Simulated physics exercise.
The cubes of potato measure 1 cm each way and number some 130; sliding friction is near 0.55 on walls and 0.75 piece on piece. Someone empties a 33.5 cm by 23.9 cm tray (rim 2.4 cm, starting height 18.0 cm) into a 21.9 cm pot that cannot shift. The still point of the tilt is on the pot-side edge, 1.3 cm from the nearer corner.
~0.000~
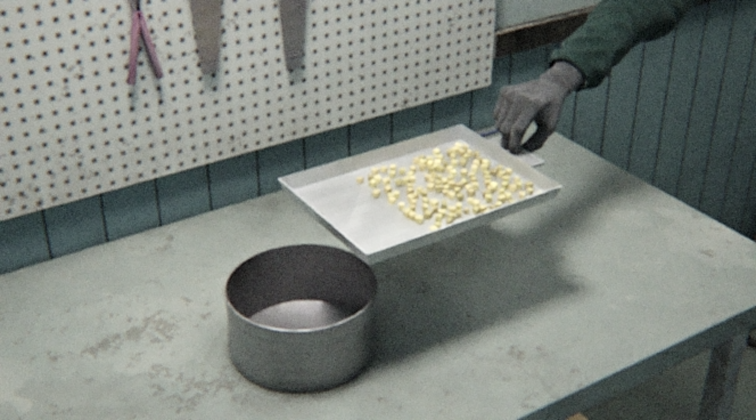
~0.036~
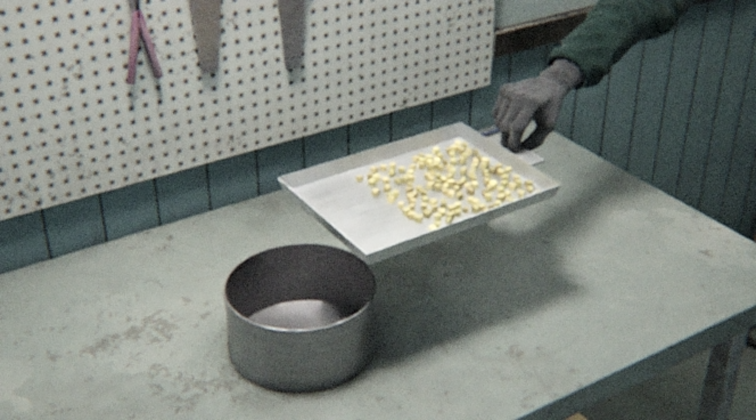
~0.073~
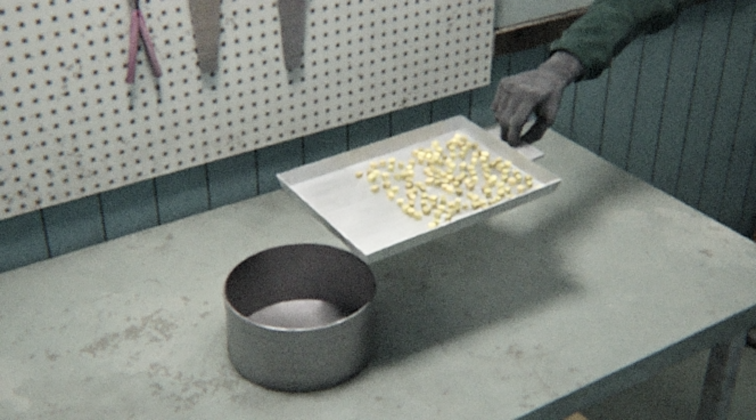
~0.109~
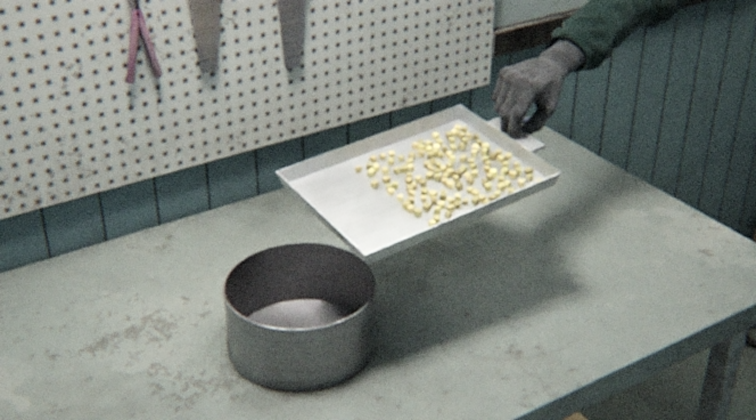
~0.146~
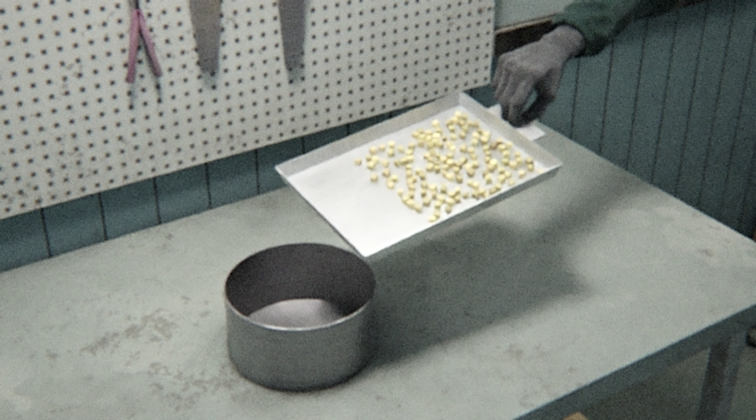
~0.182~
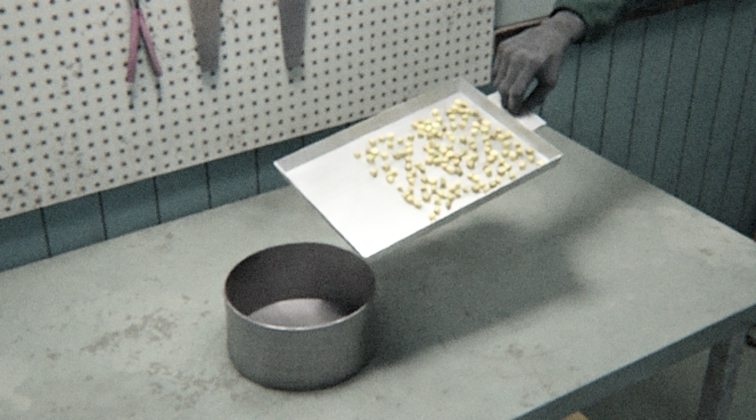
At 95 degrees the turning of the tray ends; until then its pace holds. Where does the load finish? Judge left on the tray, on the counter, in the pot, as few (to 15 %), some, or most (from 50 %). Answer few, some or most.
Left on the tray: Few; on the counter: Most; in the pot: Few.
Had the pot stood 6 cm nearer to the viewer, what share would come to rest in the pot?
In that case some 80 per cent.
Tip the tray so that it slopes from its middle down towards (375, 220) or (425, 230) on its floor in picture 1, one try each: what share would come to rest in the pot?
Some 60 and 0 per cent.
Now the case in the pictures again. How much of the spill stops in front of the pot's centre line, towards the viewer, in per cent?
Roughly 100 per cent.
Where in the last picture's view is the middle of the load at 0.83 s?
Around (359, 278).
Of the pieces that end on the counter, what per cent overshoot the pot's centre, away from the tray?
About 90 per cent.
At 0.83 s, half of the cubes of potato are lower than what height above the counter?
Roughly 18 cm.
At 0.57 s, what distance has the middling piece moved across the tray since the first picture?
Some 4 cm.
After 0.57 s, tilt 53 degrees; the tray holds 100 %, the pot 0 %.
After 0.83 s, tilt 79 degrees; the tray holds 50 %, the pot 0 %.
After 1.19 s, tilt 95 degrees; the tray holds 0 %, the pot 5 %.
By 2.4 s all is still; tray 0 %, counter 95 %, pot 5 %.
